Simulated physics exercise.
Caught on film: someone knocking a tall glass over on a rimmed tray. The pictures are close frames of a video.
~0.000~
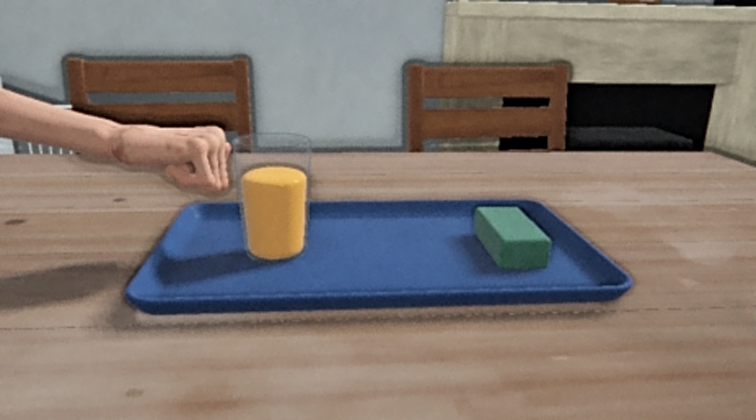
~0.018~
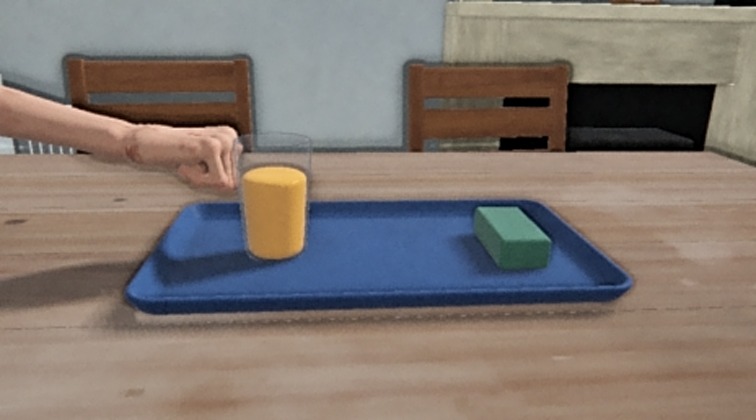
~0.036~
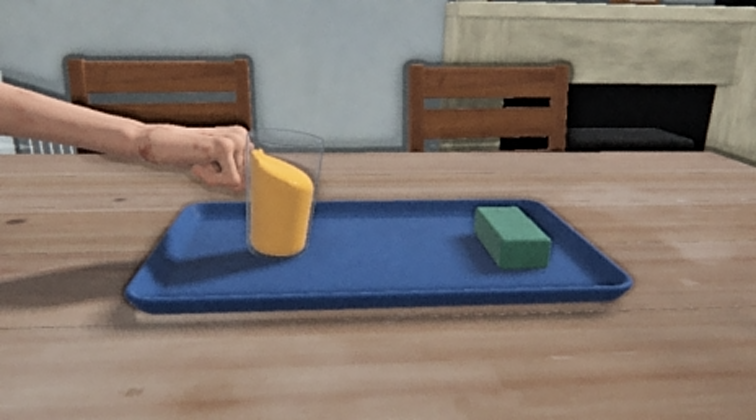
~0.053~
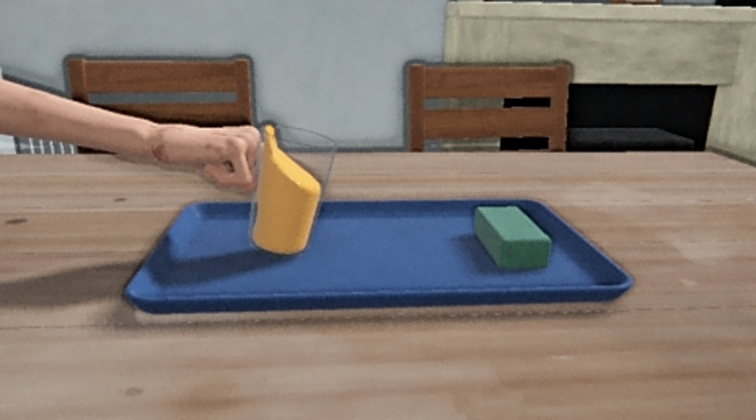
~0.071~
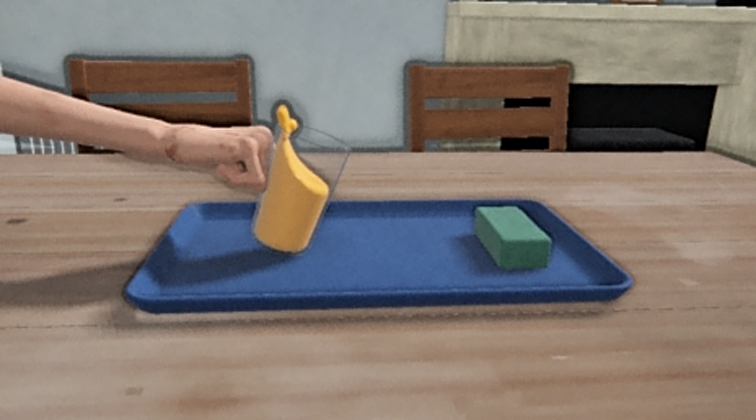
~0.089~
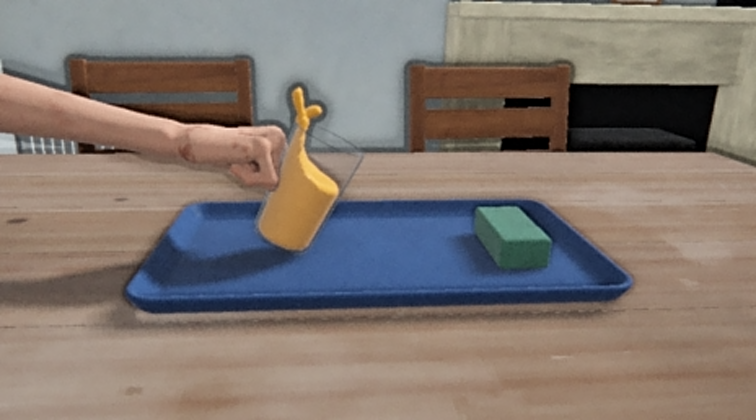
Glass of orange juice tilting right on a blue tray as a fist pushes it, juice sloshing up above the left rim.
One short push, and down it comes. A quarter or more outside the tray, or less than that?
In the end three quarters and more stay on the tray.
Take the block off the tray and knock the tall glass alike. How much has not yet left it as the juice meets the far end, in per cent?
Near 55 %.
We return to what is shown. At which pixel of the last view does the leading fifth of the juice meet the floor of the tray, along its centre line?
Around (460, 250).
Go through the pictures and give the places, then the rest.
In the first frame, it leans 0°; its right rim is at (309, 142); the juice meets the walls at (242, 175) and (306, 174); the tray's far rim is at (578, 236); a block is fixed to the tray further along.
In the second frame, it leans 0°; its right rim is at (309, 142); the juice meets the walls at (242, 175) and (305, 174).
In the third frame, it leans 6°; its right rim is at (322, 143); the juice meets the walls at (251, 153) and (309, 175).
In the fourth frame, it leans 13°; its right rim is at (335, 146); the juice meets the walls at (265, 128) and (314, 177).
In the fifth frame, it leans 19°; its right rim is at (348, 150); the juice meets the walls at (271, 167) and (329, 184); 1 per cent is over the edge.
In the sixth frame, it leans 26°; its right rim is at (362, 156); the juice meets the walls at (279, 175) and (338, 185); 2 per cent is over the edge.
A moment on, the tall glass lies on its side and 95 per cent is in the glass, 1 on the tray and 4 above or beyond its rim.
Next, the tall glass lies on its side and 51 per cent is in the glass, 16 on the tray and 33 above or beyond its rim.
Then the tall glass lies on its side and 29 per cent is in the glass, 50 on the tray and 20 above or beyond its rim.
Later the tall glass lies on its side and 16 per cent is in the glass, 68 on the tray and 15 above or beyond its rim.
Finally, 84 per cent is held by tray and glass, 16 is off the tray.
